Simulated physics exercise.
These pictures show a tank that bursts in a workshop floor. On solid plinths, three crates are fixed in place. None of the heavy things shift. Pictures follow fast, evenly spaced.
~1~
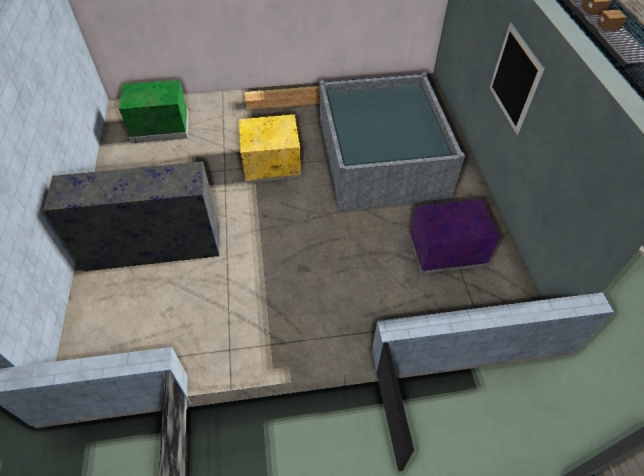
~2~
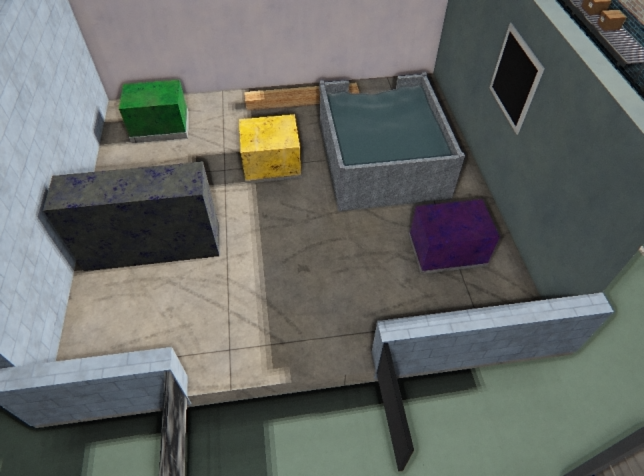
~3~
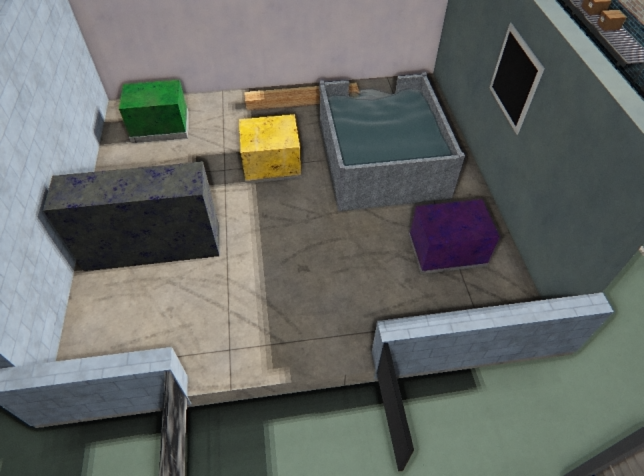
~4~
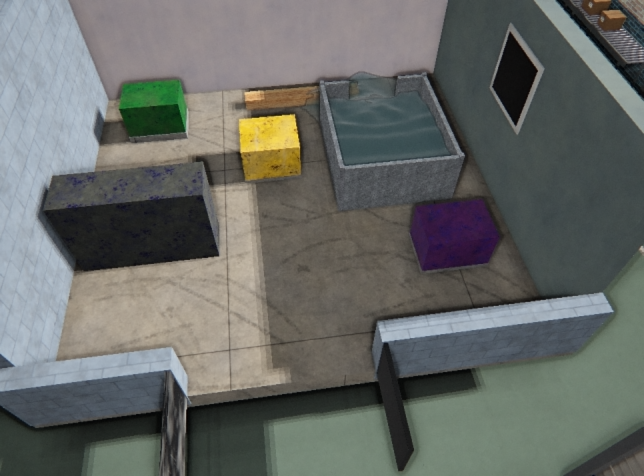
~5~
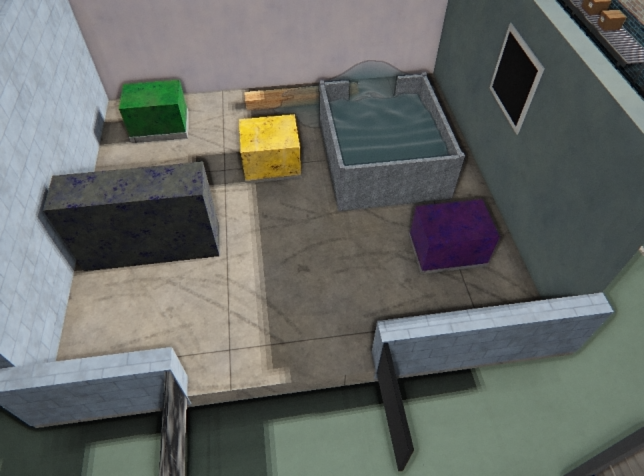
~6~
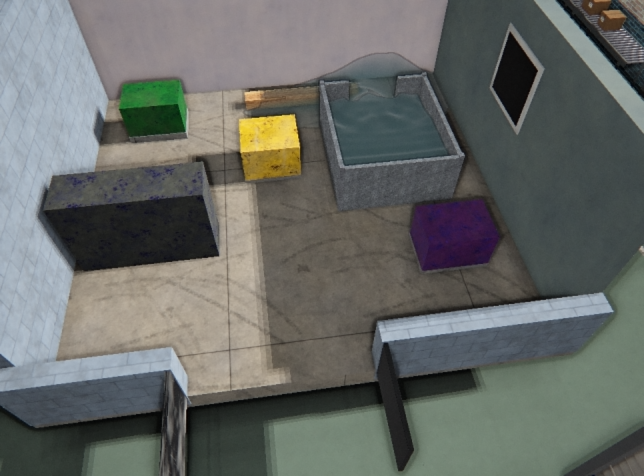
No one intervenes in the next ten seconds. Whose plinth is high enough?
The yellow crate will be left wet. The purple crate will be left wet. The green crate will be left wet.
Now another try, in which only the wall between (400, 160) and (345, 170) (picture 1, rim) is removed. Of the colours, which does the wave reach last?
Answer: The yellow crate.
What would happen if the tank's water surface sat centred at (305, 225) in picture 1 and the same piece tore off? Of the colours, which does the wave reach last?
I'd go with the purple one.
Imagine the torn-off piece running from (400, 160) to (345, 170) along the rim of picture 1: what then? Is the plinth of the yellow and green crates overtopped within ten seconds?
Result: Yellow crate not reached, green crate not reached.
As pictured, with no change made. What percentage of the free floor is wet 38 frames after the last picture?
It works out to about 95 in a hundred.
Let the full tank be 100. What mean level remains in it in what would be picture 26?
36 percent or thereabouts.
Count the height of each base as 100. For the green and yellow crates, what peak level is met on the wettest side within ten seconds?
The first reaches around 140 in a hundred, the second around 150.
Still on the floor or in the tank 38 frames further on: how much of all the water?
100 % or so.
A moment on, water covers 20 % of the floor; the yellow crate water round its plinth, the purple crate not reached, the green crate water round its plinth.
Next, water covers 35 % of the floor; the yellow crate water round its plinth, the purple crate water round its plinth, the green crate water round its plinth.
Then, water covers 55 % of the floor; the yellow crate water round its plinth, the purple crate water round its plinth, the green crate water round its plinth.
Later, water covers 95 % of the floor; the yellow crate water round its plinth, the purple crate water round its plinth, the green crate water round its plinth.
In the end, water covers 95 % of the floor; the yellow crate was topped, the purple crate was topped, the green crate was topped.
